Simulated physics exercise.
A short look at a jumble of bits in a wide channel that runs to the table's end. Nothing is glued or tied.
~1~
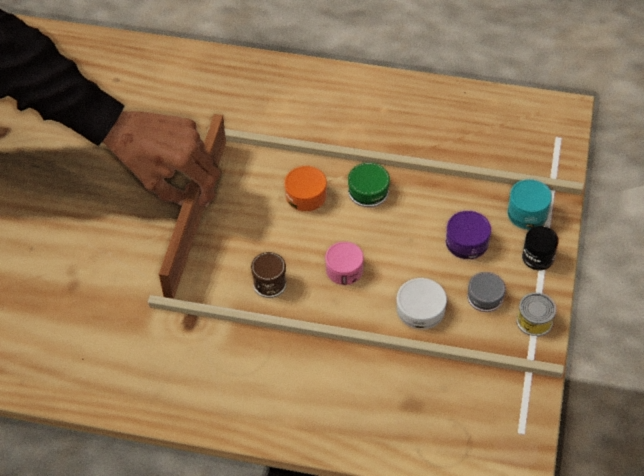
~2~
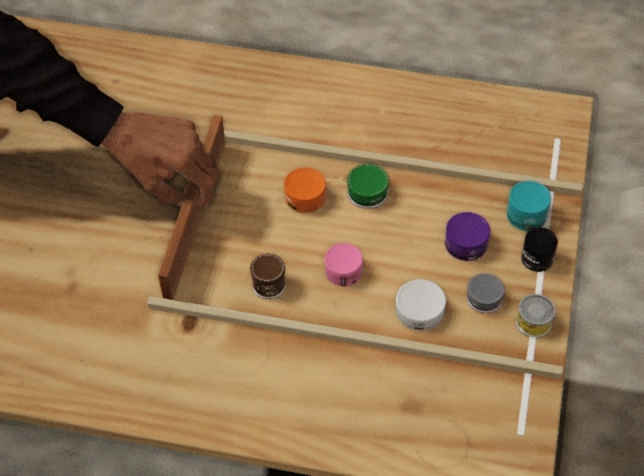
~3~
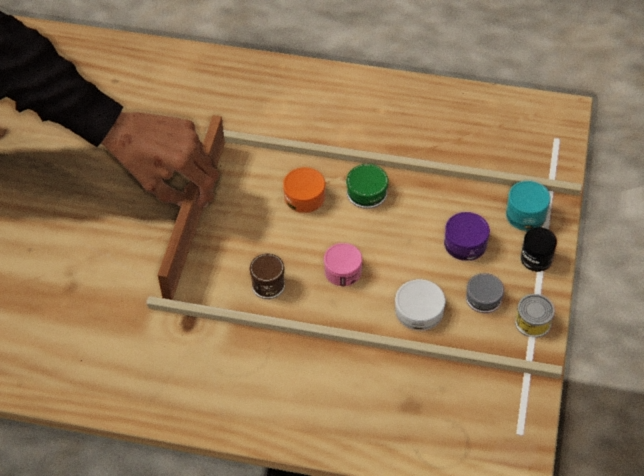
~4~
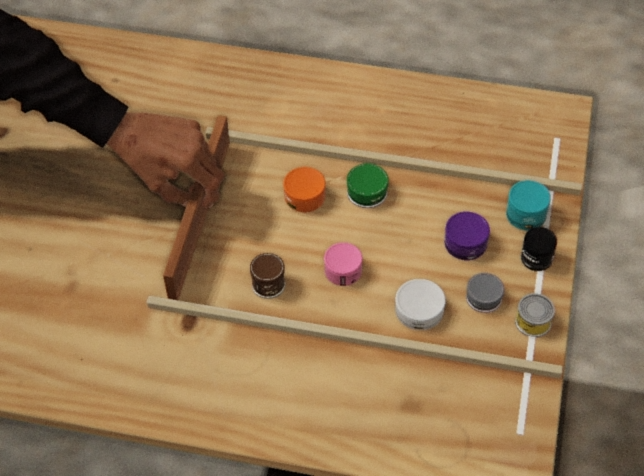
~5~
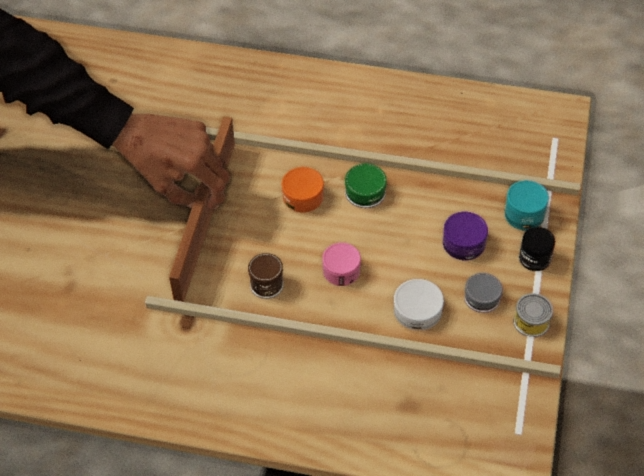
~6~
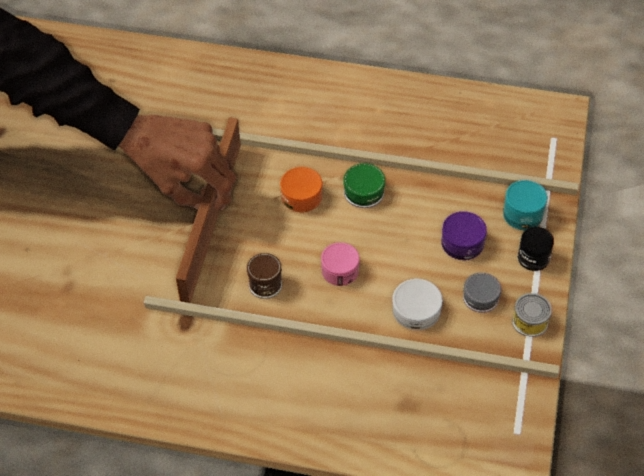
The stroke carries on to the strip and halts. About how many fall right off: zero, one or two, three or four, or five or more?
Here the number that fall off is five or more.
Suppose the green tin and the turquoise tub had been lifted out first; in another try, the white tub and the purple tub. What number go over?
First 4, then 4.
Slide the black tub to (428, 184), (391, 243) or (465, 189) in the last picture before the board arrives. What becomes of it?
In turn it falls; stays on; is lost.
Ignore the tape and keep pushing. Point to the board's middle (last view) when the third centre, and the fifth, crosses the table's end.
At (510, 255) for the third, at (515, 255) for the fifth.
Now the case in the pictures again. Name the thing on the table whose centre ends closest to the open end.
Foremost is the purple tub.
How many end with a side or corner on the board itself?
4 of them.
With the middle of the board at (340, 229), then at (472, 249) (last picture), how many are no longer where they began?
At the one place 4, at the other 10.
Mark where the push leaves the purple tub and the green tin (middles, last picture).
The purple tub stops around (570, 272); the green tin around (567, 204).
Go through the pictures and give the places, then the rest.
Yellow tin (536, 314); black tub (540, 249); turquoise tub (529, 205); board (194, 204); tape (541, 273), in the first picture.
Black tub (539, 250); grey pot (485, 293), in the second picture.
Turquoise tub (528, 206); green tin (367, 186), in the third picture.
Yellow tin (535, 315); pink tub (343, 264), in the fourth picture.
Black tub (537, 250); purple tub (465, 236), in the fifth picture.
Yellow tin (532, 315); black tub (536, 249); turquoise tub (525, 205); board (210, 208); tape (537, 273), in the sixth picture.
Soon after, none off yet; yellow tin at rest near (532, 315); black tub at rest near (536, 249); turquoise tub at rest near (525, 205).
After that, none off yet; yellow tin displaced about its own width near (558, 316); black tub displaced a little near (550, 249); turquoise tub displaced a little near (545, 211).
In the end, the number that fall off is five or more; gone, white tub, grey pot, turquoise tub, black tub and yellow tin.
